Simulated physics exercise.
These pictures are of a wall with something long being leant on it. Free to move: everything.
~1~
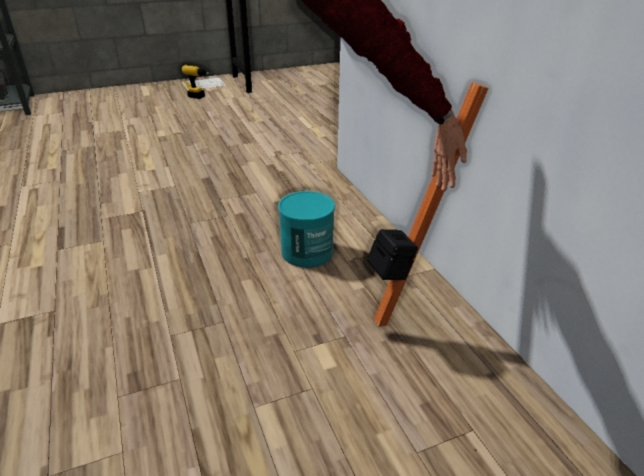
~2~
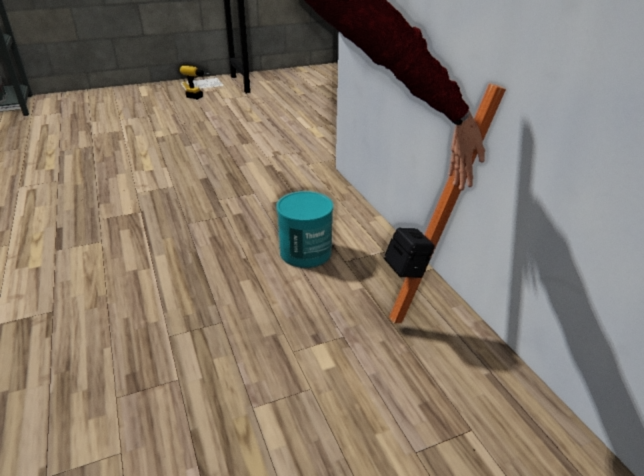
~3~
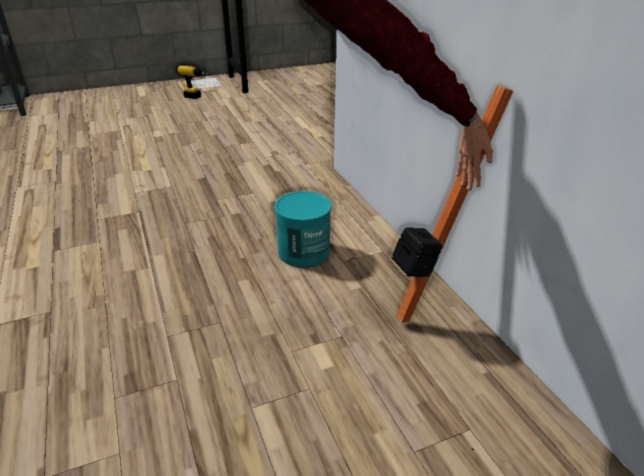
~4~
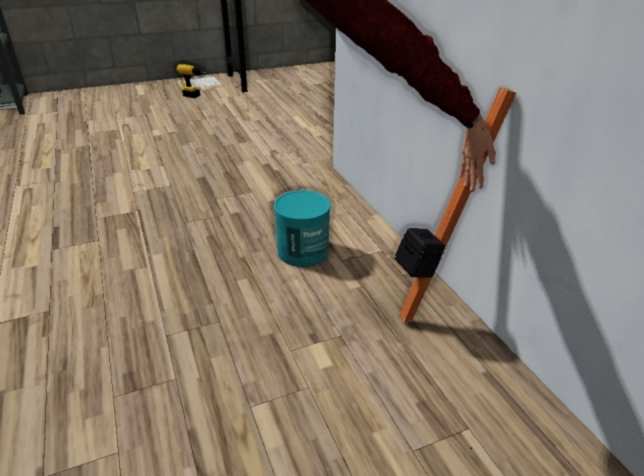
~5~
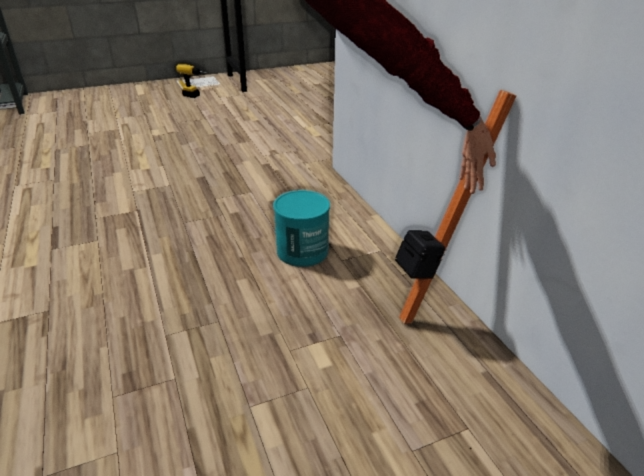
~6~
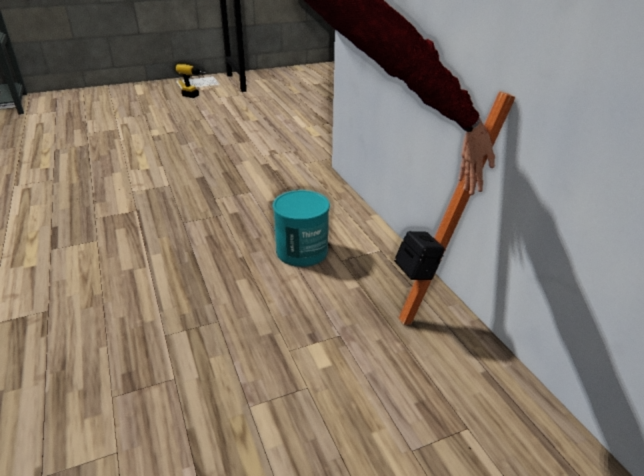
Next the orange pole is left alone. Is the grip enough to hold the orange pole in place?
Yes.
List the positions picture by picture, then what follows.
On its way; orange pole (424, 218); turquoise pail (307, 229), in the first picture.
On its way; orange pole (441, 217); turquoise pail (305, 230), in the second picture.
On its way; orange pole (448, 217); turquoise pail (304, 229), in the third picture.
On its way; orange pole (451, 217); turquoise pail (303, 228), in the fourth picture.
Propped up under the hand; orange pole (451, 219); turquoise pail (302, 228), in the fifth picture.
Propped up under the hand; orange pole (450, 220); turquoise pail (302, 228), in the sixth picture.
Then, 0.40 s past the last view, nothing moves.
Then, 0.90 s past the last view, orange pole resting near (450, 221).
Finally, both still in place. Final places as the last picture's camera would see them, orange pole near (450, 221). The pole remains leaning.
